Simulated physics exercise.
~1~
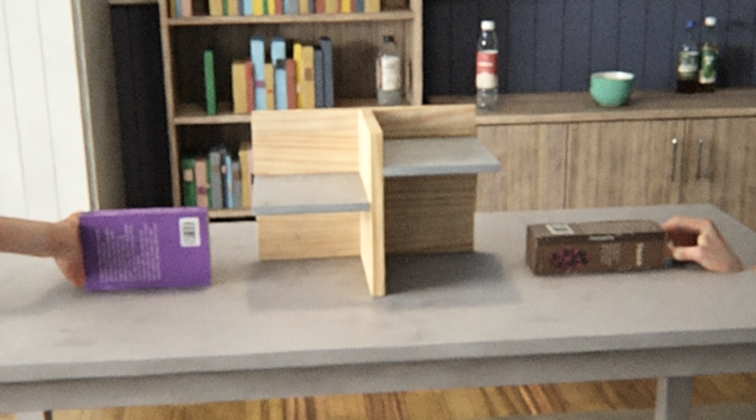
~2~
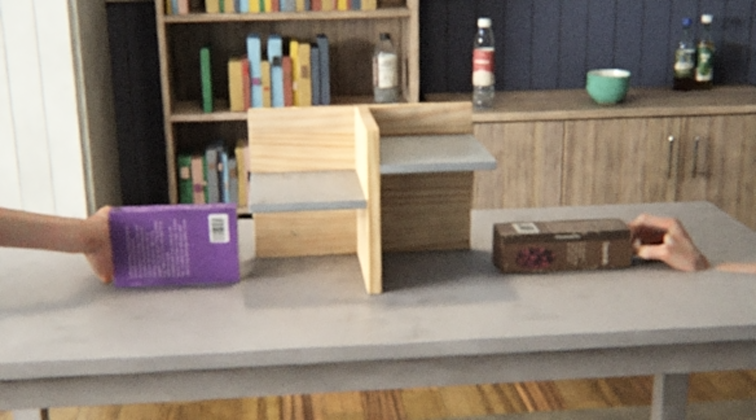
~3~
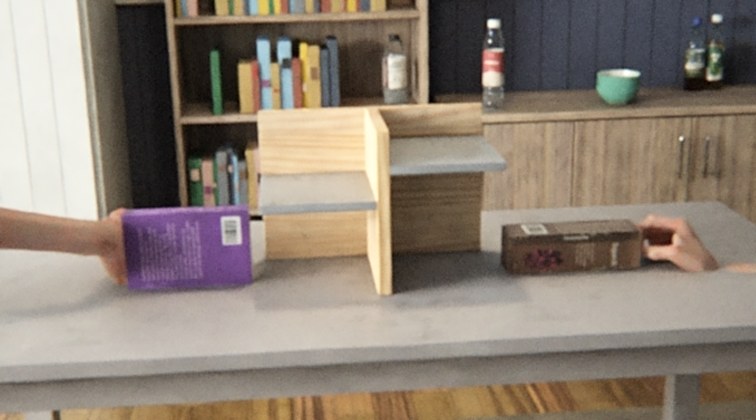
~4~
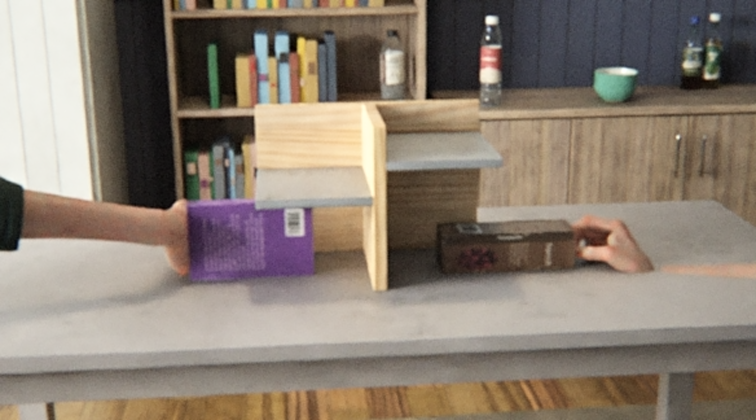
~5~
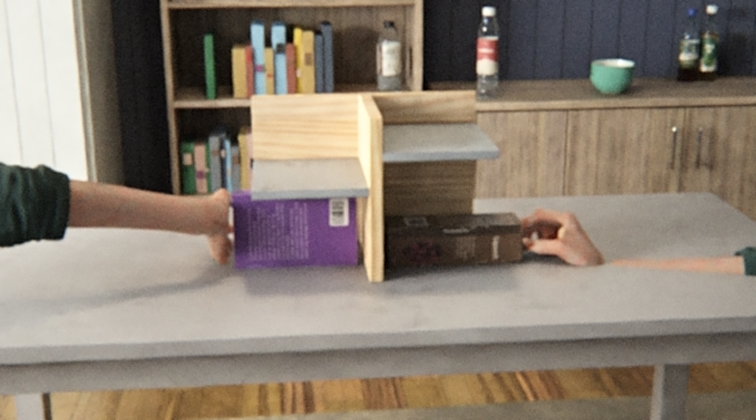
In the video, two hands push a purple book from the left and a brown carton from the right across a gray table toward a wooden stand, pausing briefly before both items slide fully beneath its shelves, ending on either side of the central divider.
